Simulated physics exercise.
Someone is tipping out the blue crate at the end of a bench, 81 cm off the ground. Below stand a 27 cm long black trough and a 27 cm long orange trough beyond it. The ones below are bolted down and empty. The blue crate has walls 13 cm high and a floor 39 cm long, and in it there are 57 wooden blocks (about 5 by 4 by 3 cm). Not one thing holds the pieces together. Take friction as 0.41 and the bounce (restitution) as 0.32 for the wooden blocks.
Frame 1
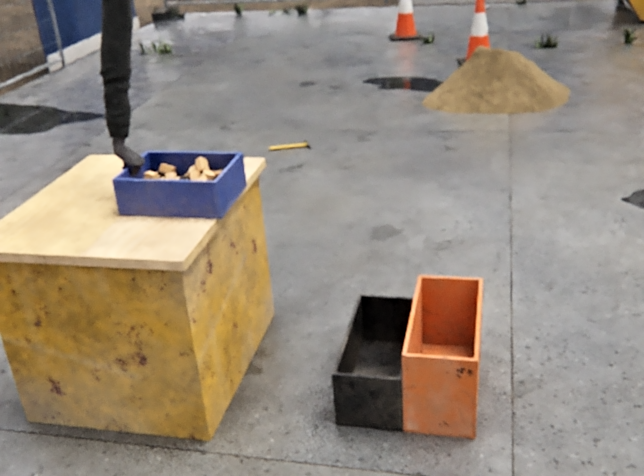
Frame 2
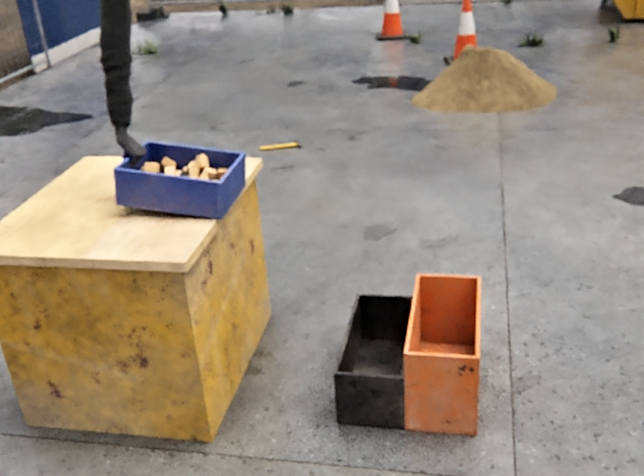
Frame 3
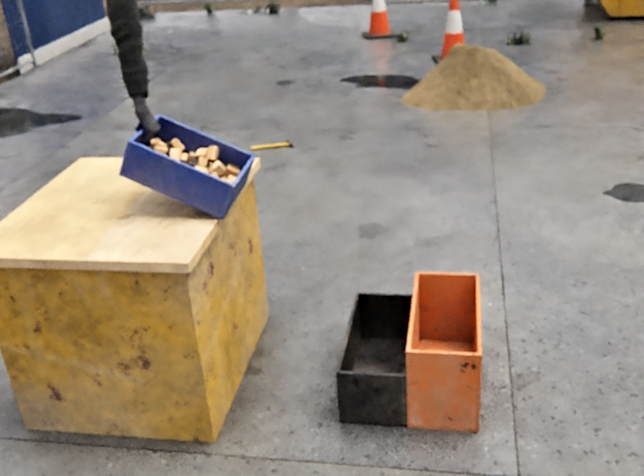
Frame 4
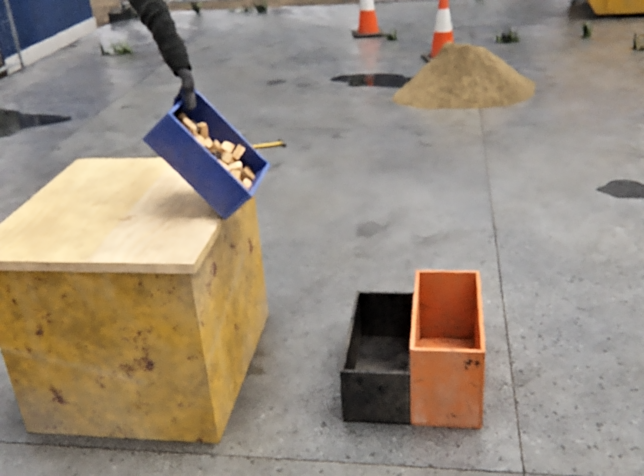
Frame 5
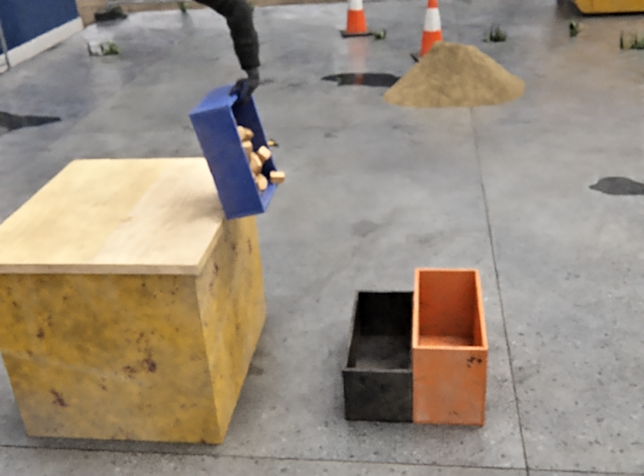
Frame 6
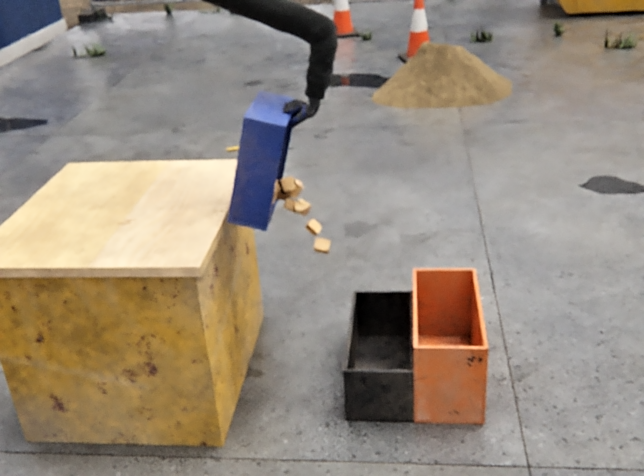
A dark-sleeved, gloved arm tilts a blue crate of small wooden blocks at the right edge of a pale-topped, yellow-sided bench, seen from slightly above on a grey concrete yard. A black trough and an orange one stand side by side at lower right, with a sand pile and two traffic cones behind. As the view shifts slightly, the crate swings rightward past upright and several blocks tumble out.
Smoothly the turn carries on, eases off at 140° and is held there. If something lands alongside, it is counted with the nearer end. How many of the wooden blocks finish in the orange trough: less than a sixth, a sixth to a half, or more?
In the end below a sixth of them are in the orange trough.
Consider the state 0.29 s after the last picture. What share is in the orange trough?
I'd say near 0 per cent at that moment.
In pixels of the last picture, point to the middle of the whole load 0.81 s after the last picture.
Around (338, 369).
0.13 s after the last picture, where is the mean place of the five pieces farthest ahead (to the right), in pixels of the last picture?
(345, 291).
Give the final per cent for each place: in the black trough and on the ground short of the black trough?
First place roughly 30 per cent, second place roughly 70 per cent.
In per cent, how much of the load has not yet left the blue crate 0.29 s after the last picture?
About 15 %, still inside.
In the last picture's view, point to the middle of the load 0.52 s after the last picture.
Around (338, 363).
Then, 0.13 s after the last picture, tilt 121°; 41 still in the blue crate, 1 in the black trough and 15 in the air.
Then, 0.29 s after the last picture, tilt 134°; 8 still in the blue crate, 6 in the black trough, 2 on the ground short of the black trough and 41 in the air.
Then, 0.52 s after the last picture, tilt 140°; 17 in the black trough, 25 on the ground short of the black trough and 15 in the air.
When it is over (0.81 s after the last picture), 17 in the black trough and 40 on the ground short of the black trough. Asked share, 0 of 57, 0 per cent.
